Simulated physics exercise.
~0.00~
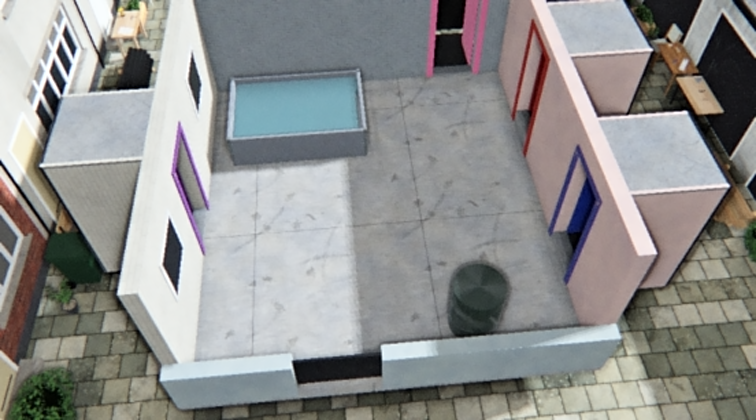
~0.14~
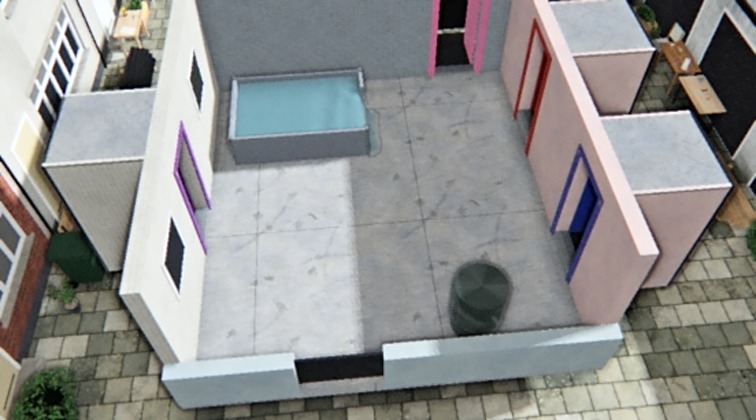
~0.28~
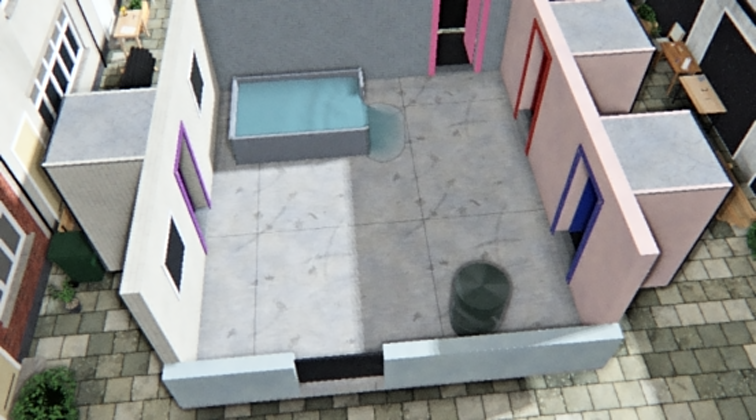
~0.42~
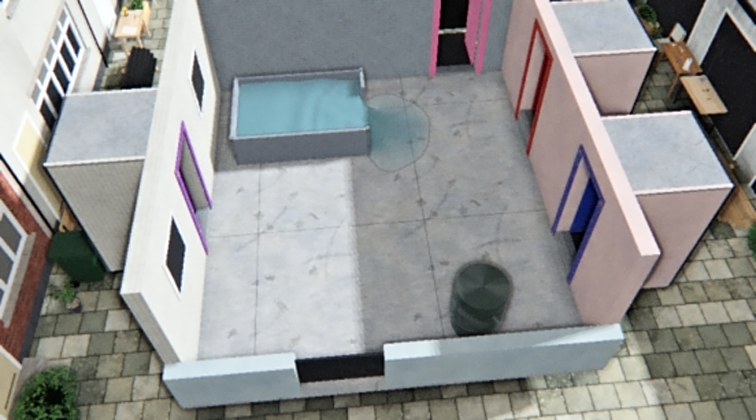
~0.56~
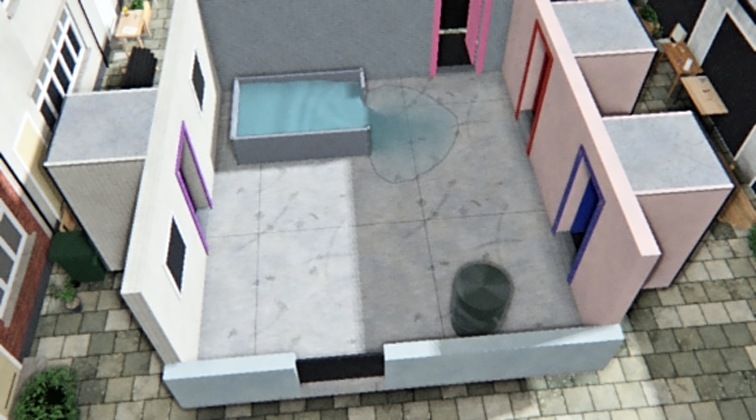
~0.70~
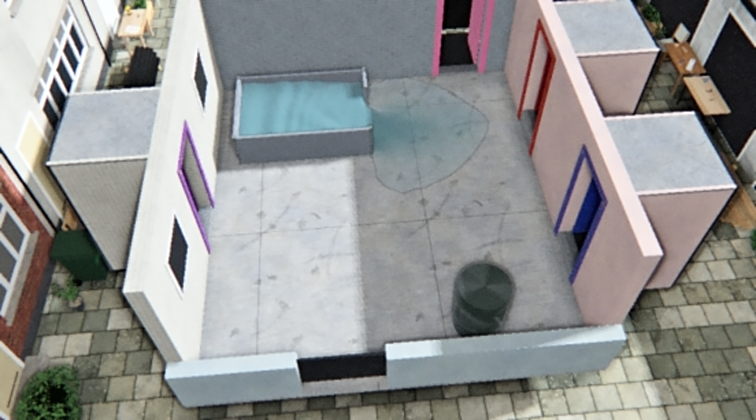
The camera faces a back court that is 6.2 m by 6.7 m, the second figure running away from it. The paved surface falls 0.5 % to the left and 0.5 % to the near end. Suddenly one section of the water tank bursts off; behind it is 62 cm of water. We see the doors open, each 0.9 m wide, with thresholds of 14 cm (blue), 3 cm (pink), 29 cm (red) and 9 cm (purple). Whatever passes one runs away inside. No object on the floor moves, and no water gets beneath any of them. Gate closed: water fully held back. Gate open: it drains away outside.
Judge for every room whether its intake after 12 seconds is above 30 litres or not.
The blue door never tops the limit; the pink door tops the limit; the red door never tops the limit; the purple door never tops the limit.
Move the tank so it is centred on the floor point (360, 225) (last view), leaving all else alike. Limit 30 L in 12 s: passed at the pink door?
Well, pink ends up beyond the mark.
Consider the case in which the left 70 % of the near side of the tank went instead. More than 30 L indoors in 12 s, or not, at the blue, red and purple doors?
Result: Blue limit not passed, red limit not passed, purple limit passed.
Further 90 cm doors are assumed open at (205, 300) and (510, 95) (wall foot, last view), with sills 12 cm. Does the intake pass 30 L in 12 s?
Result in order - not enough, then more than that.
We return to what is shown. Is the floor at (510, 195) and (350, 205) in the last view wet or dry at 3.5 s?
In that order: Under water, still dry.
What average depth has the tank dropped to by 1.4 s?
Around 43 cm on average.
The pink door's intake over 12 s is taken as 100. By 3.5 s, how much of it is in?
Fraction in by then: Around 30 per cent.
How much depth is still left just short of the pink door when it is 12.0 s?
It comes to near 4.5 cm.
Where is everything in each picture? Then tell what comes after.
The water tank at (297, 106) is whole and still, 62 cm deep, in the first picture.
The front is at (368, 111), 0.6 m from the gap at (363, 126); 0.2 m2 of floor is under water; 62 cm left at the back of the water tank, in the second picture.
The front is at (397, 110), 0.9 m from the gap at (364, 126); 0.9 m2 of floor is under water; 62 cm left at the back of the water tank, in the third picture.
The front is at (425, 117), 1.3 m from the gap at (364, 127); 1.9 m2 of floor is under water; 62 cm left at the back of the water tank, in the fourth picture.
Water pours out at (365, 127) and has run 1.8 m, to (452, 117); typically 6 cm deep outside, 62 cm at the water tank's back, in the fifth picture.
Water pours out at (367, 126) and has run 2.4 m, to (480, 115); typically 4 cm deep outside, 62 cm at the water tank's back, in the sixth picture.
After 1.4 s water covers 25 % of the floor and is deepest (30 cm) near (381, 139); blue door not reached, pink door 6 cm at the sill, 0 L in, red door 25 cm at the sill, 0 L in, purple door not reached.
After 2.2 s water covers 35 % of the floor and is deepest (31 cm) near (504, 71); blue door 6 cm at the sill, 0 L in, pink door 8 cm at the sill, 8 L in, red door 27 cm at the sill, 0 L in, purple door not reached.
After 3.5 s water covers 40 % of the floor and is deepest (26 cm) near (588, 337); blue door 10 cm at the sill, 0 L in, pink door 15 cm at the sill, 81 L in, red door 20 cm at the sill, 0 L in, purple door not reached.
After 7.0 s water covers 75 % of the floor and is deepest (16 cm) near (531, 255); blue door 15 cm at the sill, 1 L in, pink door 10 cm at the sill, 212 L in, red door 10 cm at the sill, 0 L in, purple door not reached.
After 12.0 s water covers 95 % of the floor and is deepest (12 cm) near (198, 382); blue door 7 cm at the sill, 2 L in, pink door 4 cm at the sill, 261 L in, red door 5 cm at the sill, 0 L in, purple door 8 cm at the sill, 0 L in.
